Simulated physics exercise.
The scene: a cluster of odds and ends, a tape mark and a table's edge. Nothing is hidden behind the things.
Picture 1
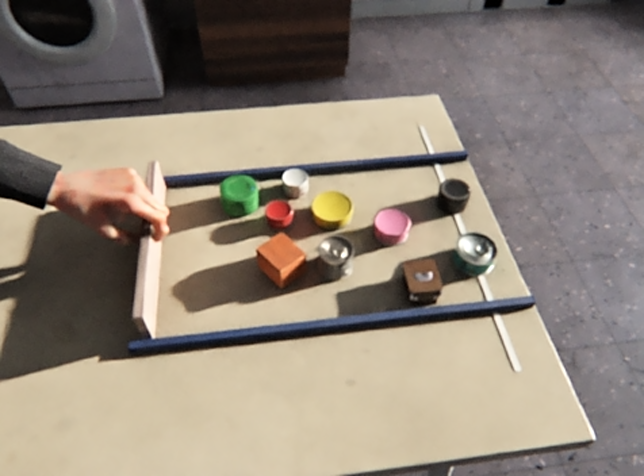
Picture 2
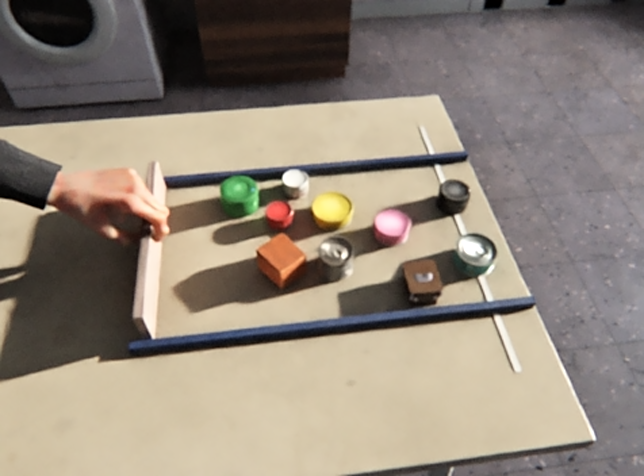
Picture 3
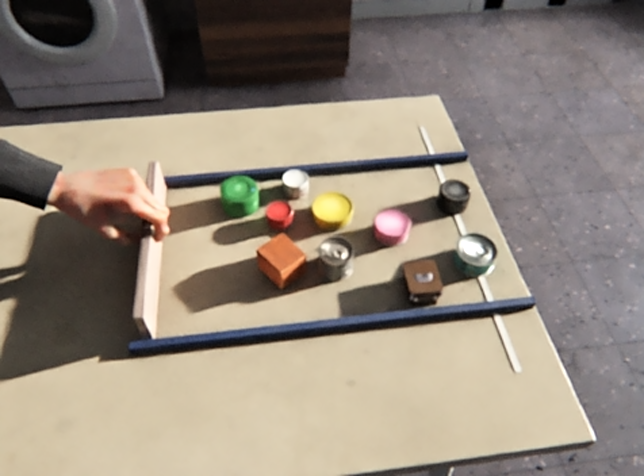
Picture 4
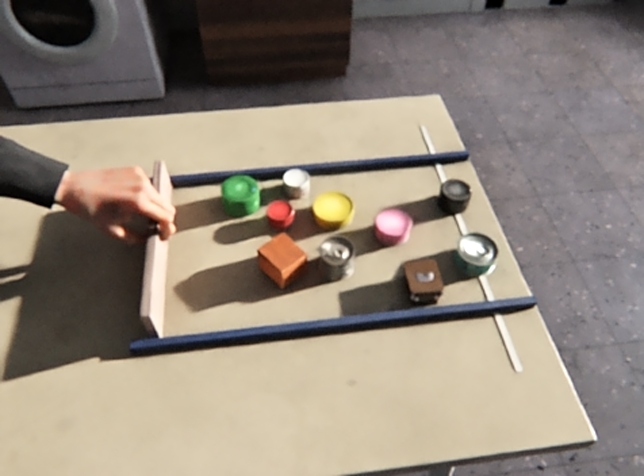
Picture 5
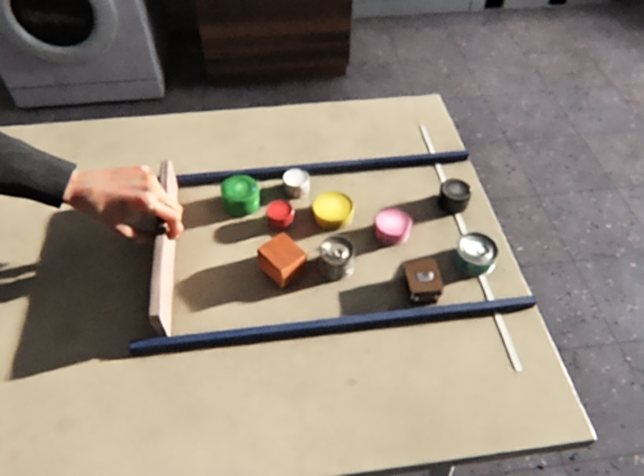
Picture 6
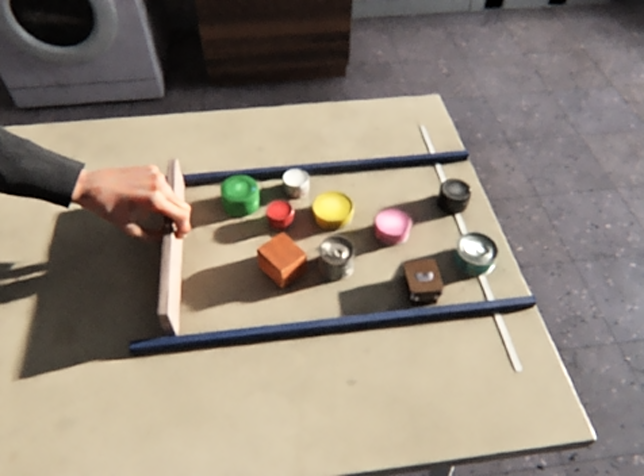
At the start, a hand grips a pale board at the left end of two blue rails, with colourful tins, an orange block and a brown case spread between them. The board stays nearly still at first, then the hand slides it slightly right, while the objects remain in place.
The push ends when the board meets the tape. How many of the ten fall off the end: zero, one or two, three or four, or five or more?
In the end the number that fall off is five or more.
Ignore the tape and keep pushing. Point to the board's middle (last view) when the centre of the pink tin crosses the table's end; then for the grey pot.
Near (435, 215) and (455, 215).
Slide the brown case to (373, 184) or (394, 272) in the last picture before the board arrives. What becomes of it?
The brown case goes over; remains up.
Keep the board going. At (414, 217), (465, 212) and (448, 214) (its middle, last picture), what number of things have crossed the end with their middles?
Place by place, 0, 5 and 3.
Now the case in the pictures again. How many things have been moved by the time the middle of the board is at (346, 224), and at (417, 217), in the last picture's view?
The counts are 7 and 10.
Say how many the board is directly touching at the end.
5 of them.
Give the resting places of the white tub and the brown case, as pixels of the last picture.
The white tub at (452, 164), the brown case at (507, 283).
Soon after, none off yet; black lid at rest near (454, 196); turquoise tin at rest near (476, 254); brown case at rest near (422, 283).
Then, none off yet; black lid at rest near (454, 196); turquoise tin at rest near (476, 254); brown case moving near (432, 285).
By the end, the number that fall off is five or more; fallen, grey pot, yellow pot, pink tin, turquoise tin and black lid.
